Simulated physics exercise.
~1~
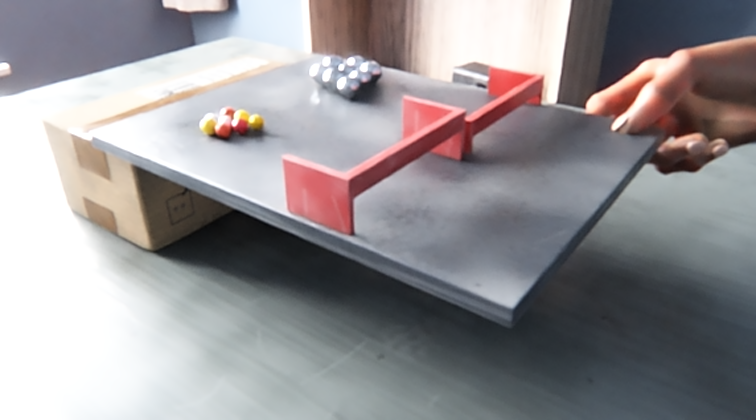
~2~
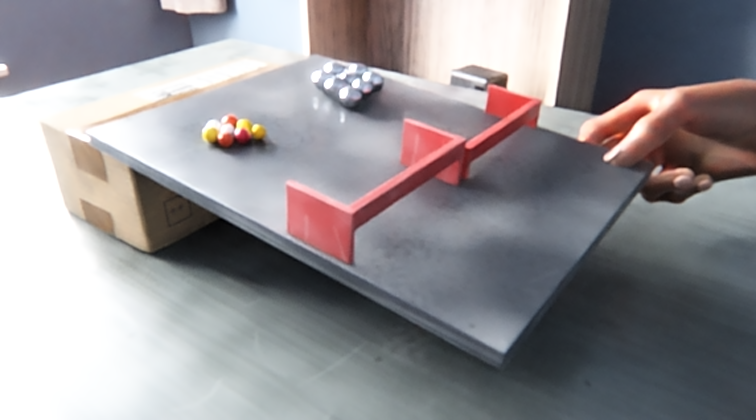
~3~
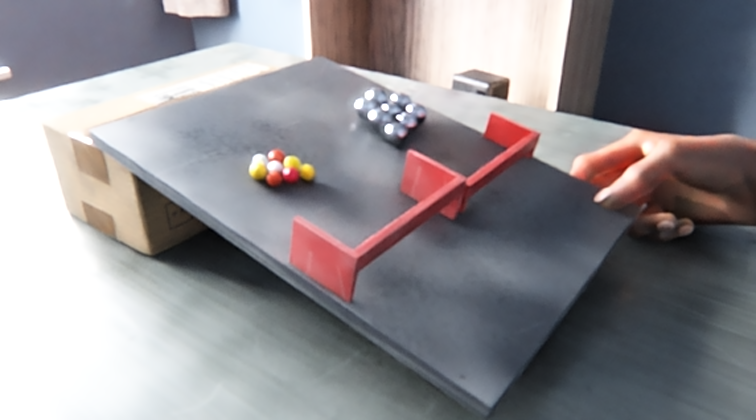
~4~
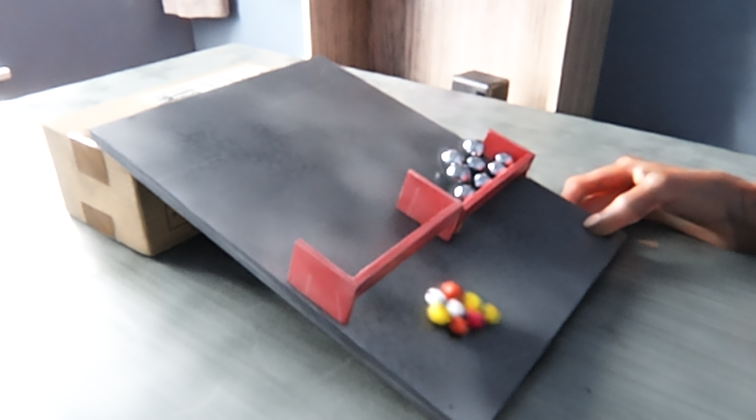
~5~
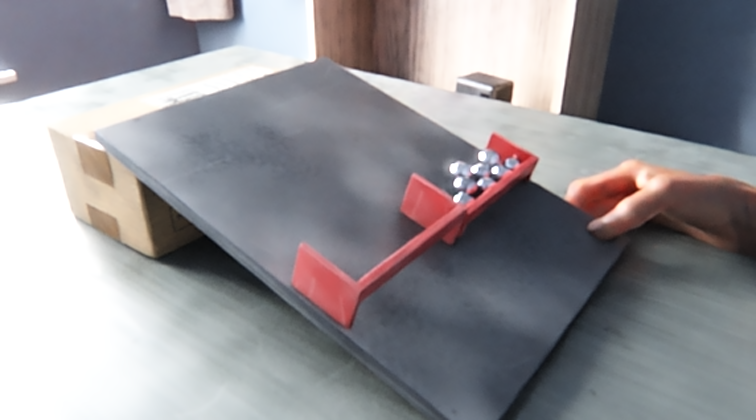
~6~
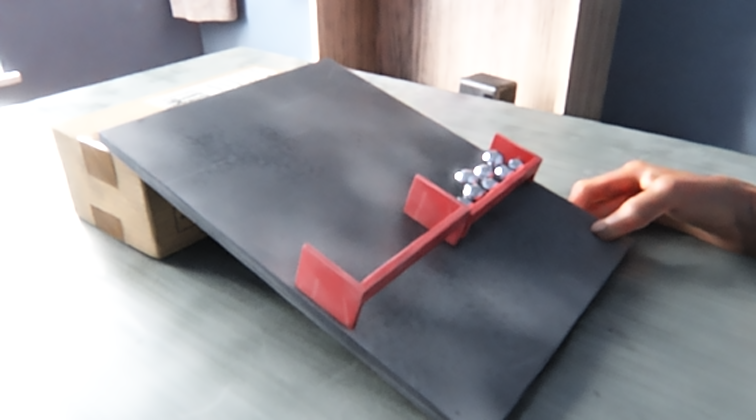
A hand lowered one end of a dark board propped on a cardboard box, and two clusters of little balls slid down it; the red, yellow and white ones passed under the red barrier and out of sight, while the silvery ones stayed caught behind it.
